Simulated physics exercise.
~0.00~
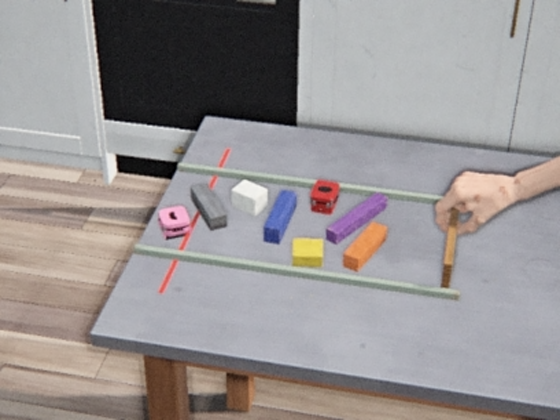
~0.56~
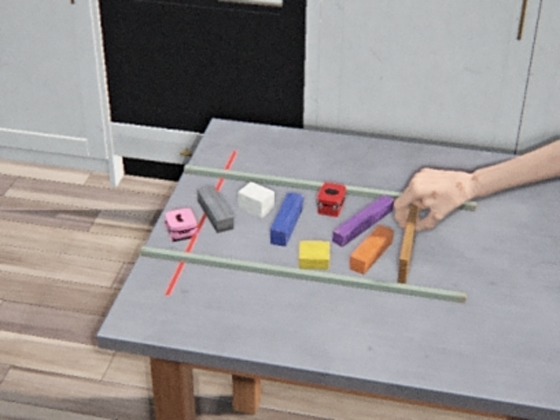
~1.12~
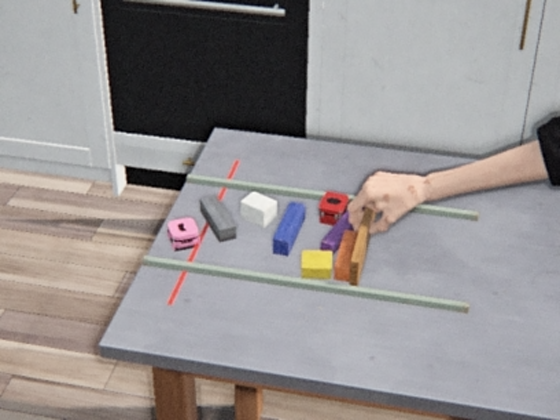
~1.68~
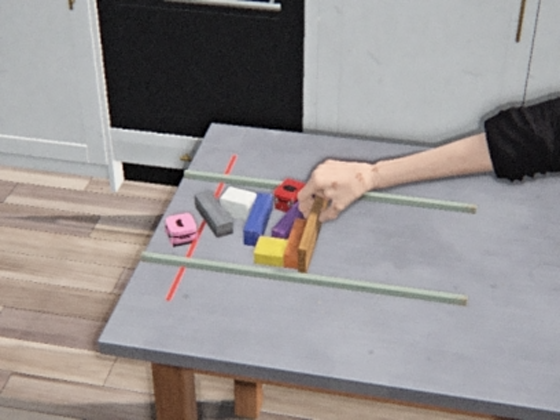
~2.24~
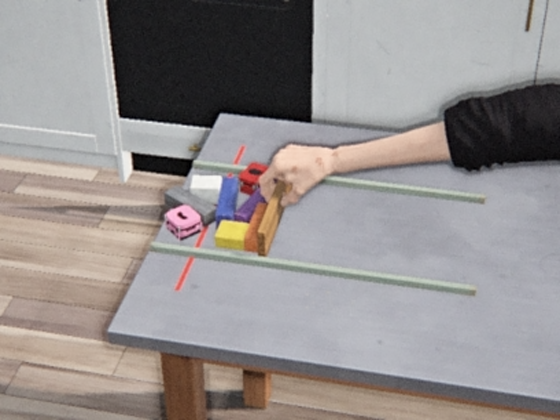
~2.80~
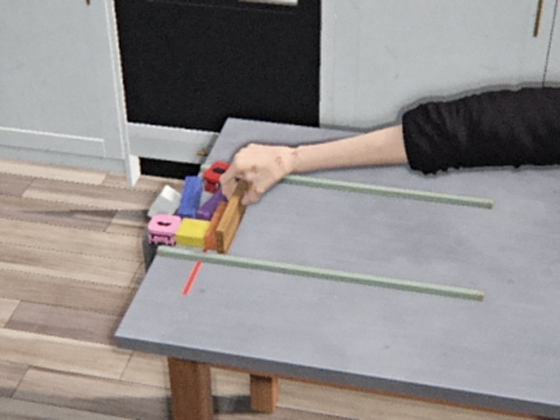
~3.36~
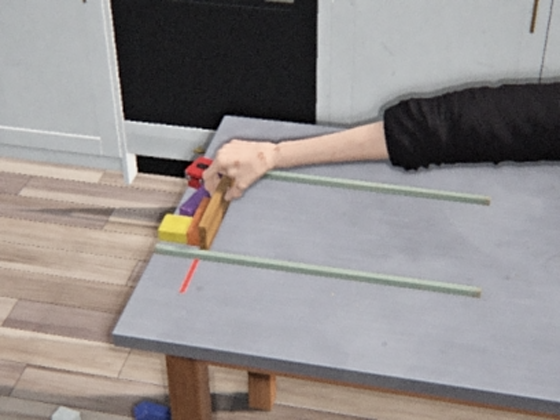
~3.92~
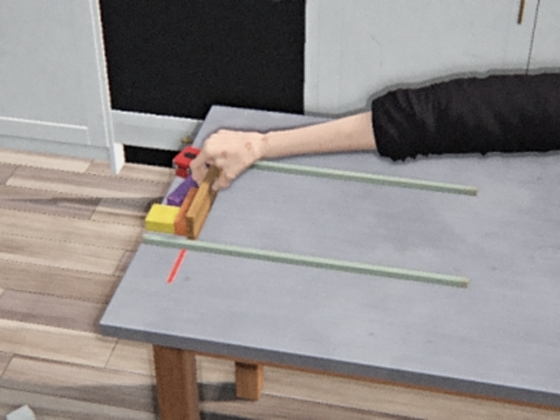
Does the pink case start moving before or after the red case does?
The pink case starts moving after the red case. The red one is already being pushed left while the pink one still sits at rest near the tape line.
